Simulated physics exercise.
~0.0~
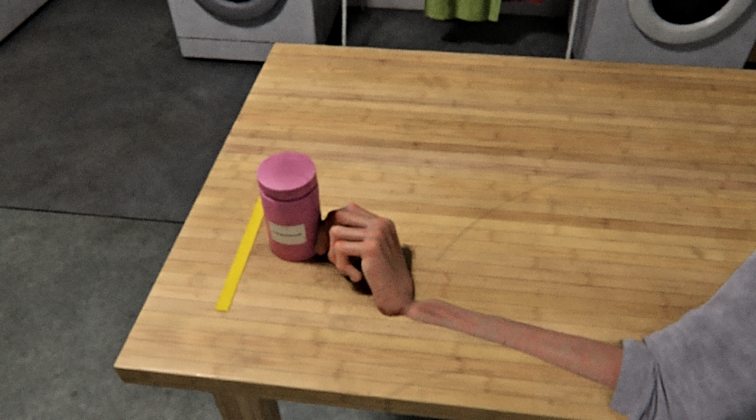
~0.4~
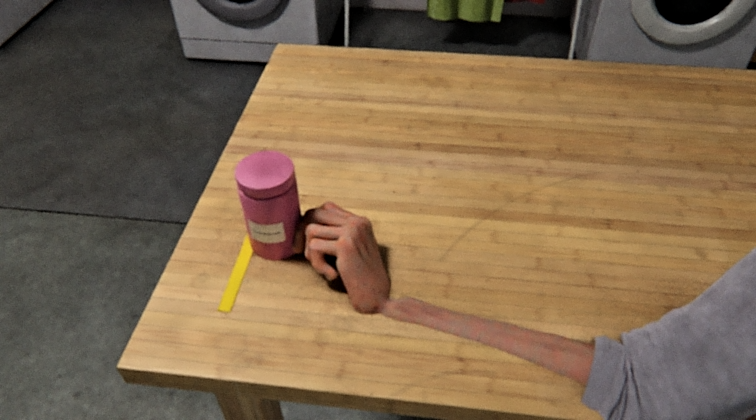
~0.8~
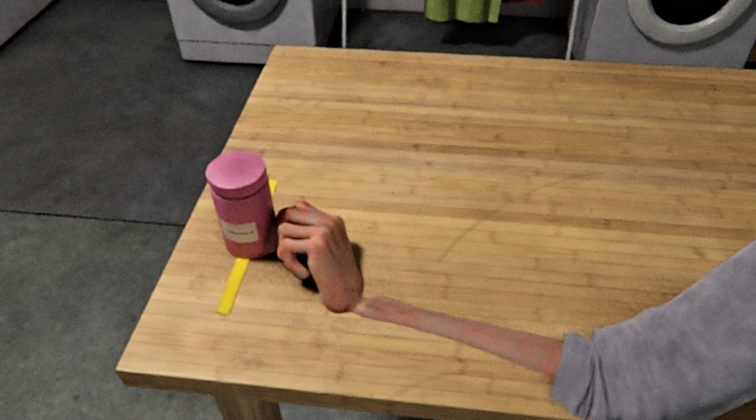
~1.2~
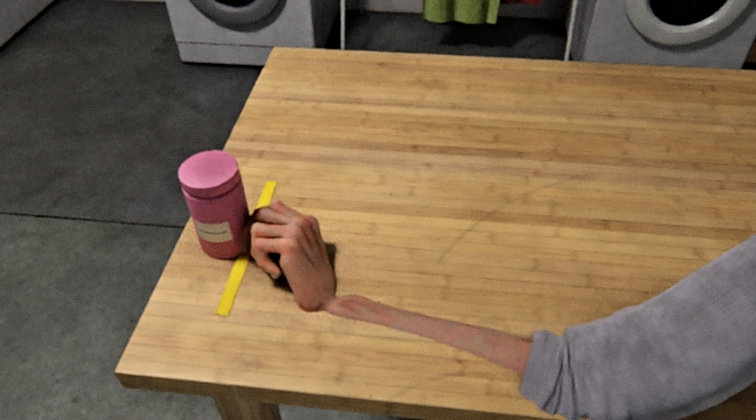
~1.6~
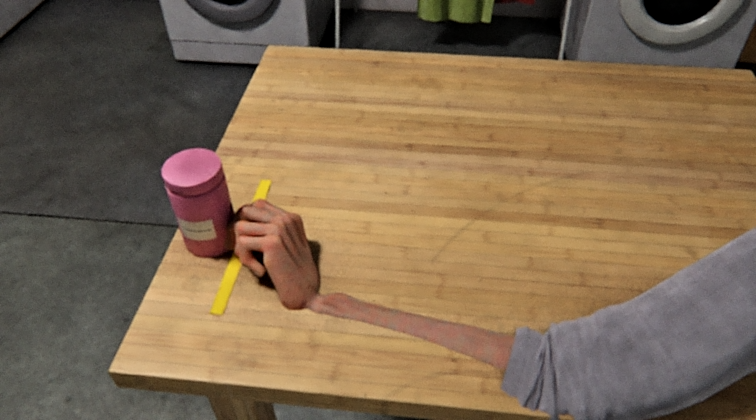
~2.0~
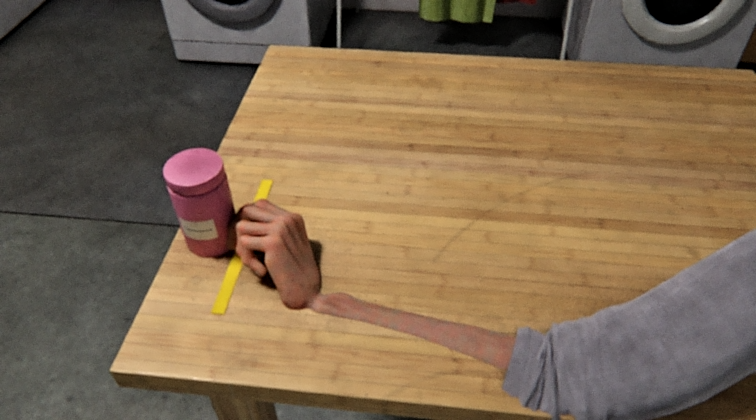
The video shows a hand pushing an upright pink jar leftward across a wooden table, over a strip of yellow tape and towards the table's edge. The jar slows beyond the tape and comes to rest, still standing on the table with the hand beside it.
